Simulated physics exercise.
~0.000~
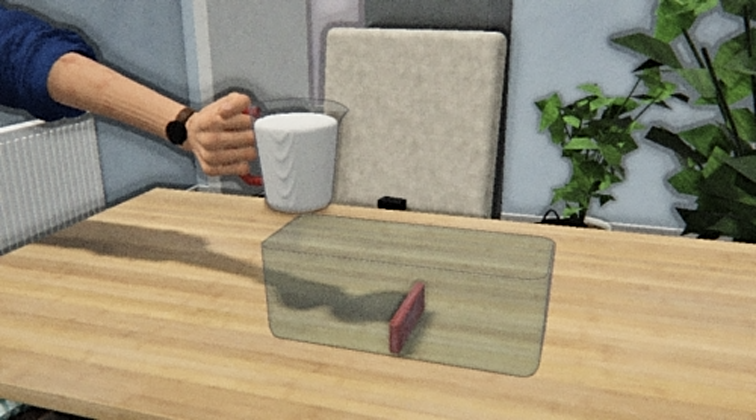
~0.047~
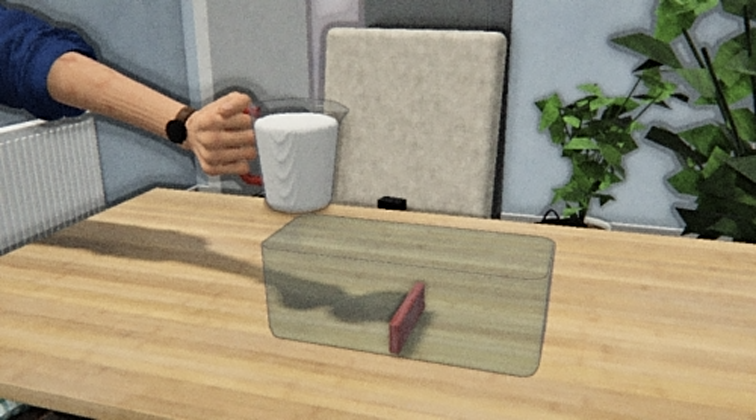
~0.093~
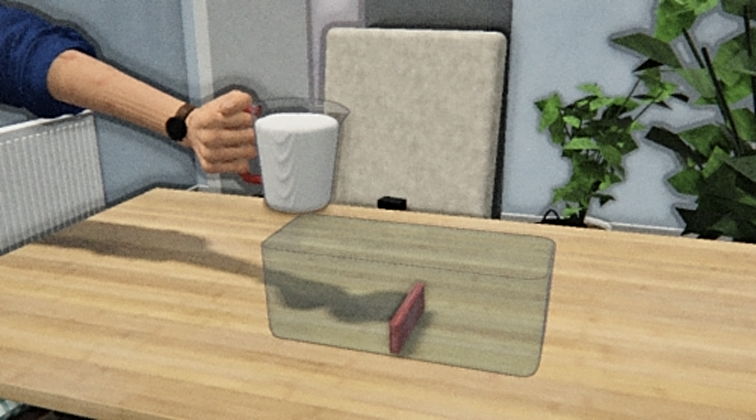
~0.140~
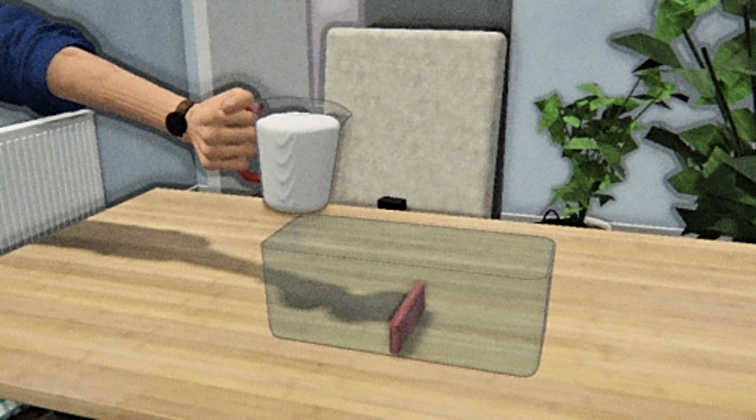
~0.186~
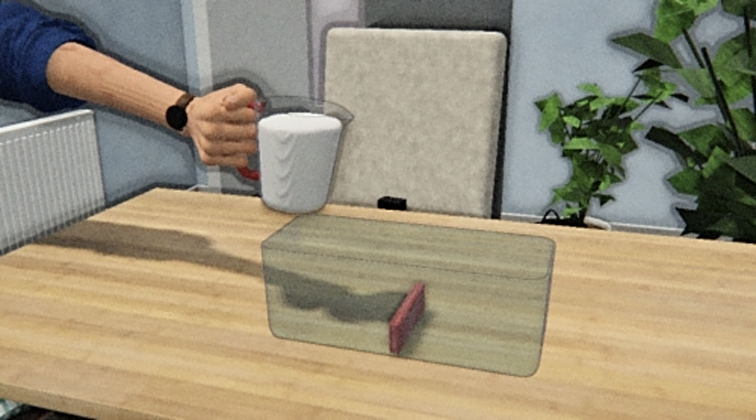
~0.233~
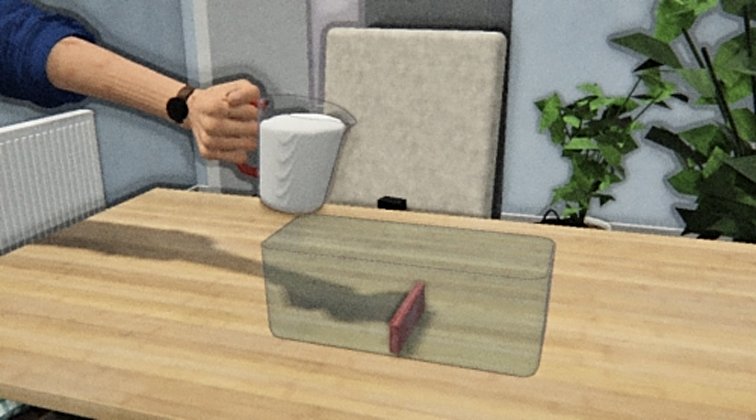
The clip shows a hand holding a flared jug of milk above a wooden table, behind a clear, empty long basin with a low red wall inside; after staying nearly still, the hand tilts the jug slightly to the right.
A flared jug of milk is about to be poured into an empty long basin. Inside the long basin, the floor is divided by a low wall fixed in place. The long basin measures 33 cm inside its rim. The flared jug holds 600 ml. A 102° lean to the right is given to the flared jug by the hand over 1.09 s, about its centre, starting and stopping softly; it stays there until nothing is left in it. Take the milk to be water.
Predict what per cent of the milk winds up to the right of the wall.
Roughly 39 per cent is past the wall.
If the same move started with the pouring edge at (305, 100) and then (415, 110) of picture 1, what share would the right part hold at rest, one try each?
About 10 %, then about 95 %.
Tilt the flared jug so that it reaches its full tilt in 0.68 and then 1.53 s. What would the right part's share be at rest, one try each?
30 and 45 %.
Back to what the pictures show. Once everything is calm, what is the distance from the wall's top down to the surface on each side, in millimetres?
The left side gives some 18 mm, the right side some 26 mm.
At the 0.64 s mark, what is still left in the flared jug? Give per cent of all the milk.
Roughly 80 per cent.
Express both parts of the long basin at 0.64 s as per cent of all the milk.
I'd say some 2 in a hundred on the left and 4 on the right.
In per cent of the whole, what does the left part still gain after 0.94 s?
Around 32 in a hundred.
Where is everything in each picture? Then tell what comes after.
Tilt 0°; pouring edge (348, 110); surface from (262, 118) to (338, 122); the long basin's rim runs from (281, 230) to (552, 260); the wall's top is at (408, 304), in the first picture.
Tilt 0°; pouring edge (348, 110); surface from (262, 118) to (337, 122), in the second picture.
Tilt 2°; pouring edge (349, 112); surface from (263, 118) to (338, 123), in the third picture.
Tilt 4°; pouring edge (351, 114); surface from (264, 118) to (340, 124), in the fourth picture.
Tilt 7°; pouring edge (353, 118); surface from (265, 118) to (342, 125), in the fifth picture.
Tilt 11°; pouring edge (356, 122); surface from (267, 119) to (345, 125), in the sixth picture.
Then, 0.64 s in, the tilt is 65° and 79 per cent is still to pour, 2 is left of the wall and 4 right of it.
Then, 0.94 s in, the tilt is 97° and 27 per cent is still to pour, 28 is left of the wall and 33 right of it.
Then, 1.25 s in, the tilt is 102° and 1 per cent is still to pour, 59 is left of the wall and 38 right of it.
Then, 1.59 s in, the tilt is 102° and 0 per cent is still to pour, 61 is left of the wall and 39 right of it.
Finally, 61 per cent lies left of the wall, 39 right of it and 1 outside.
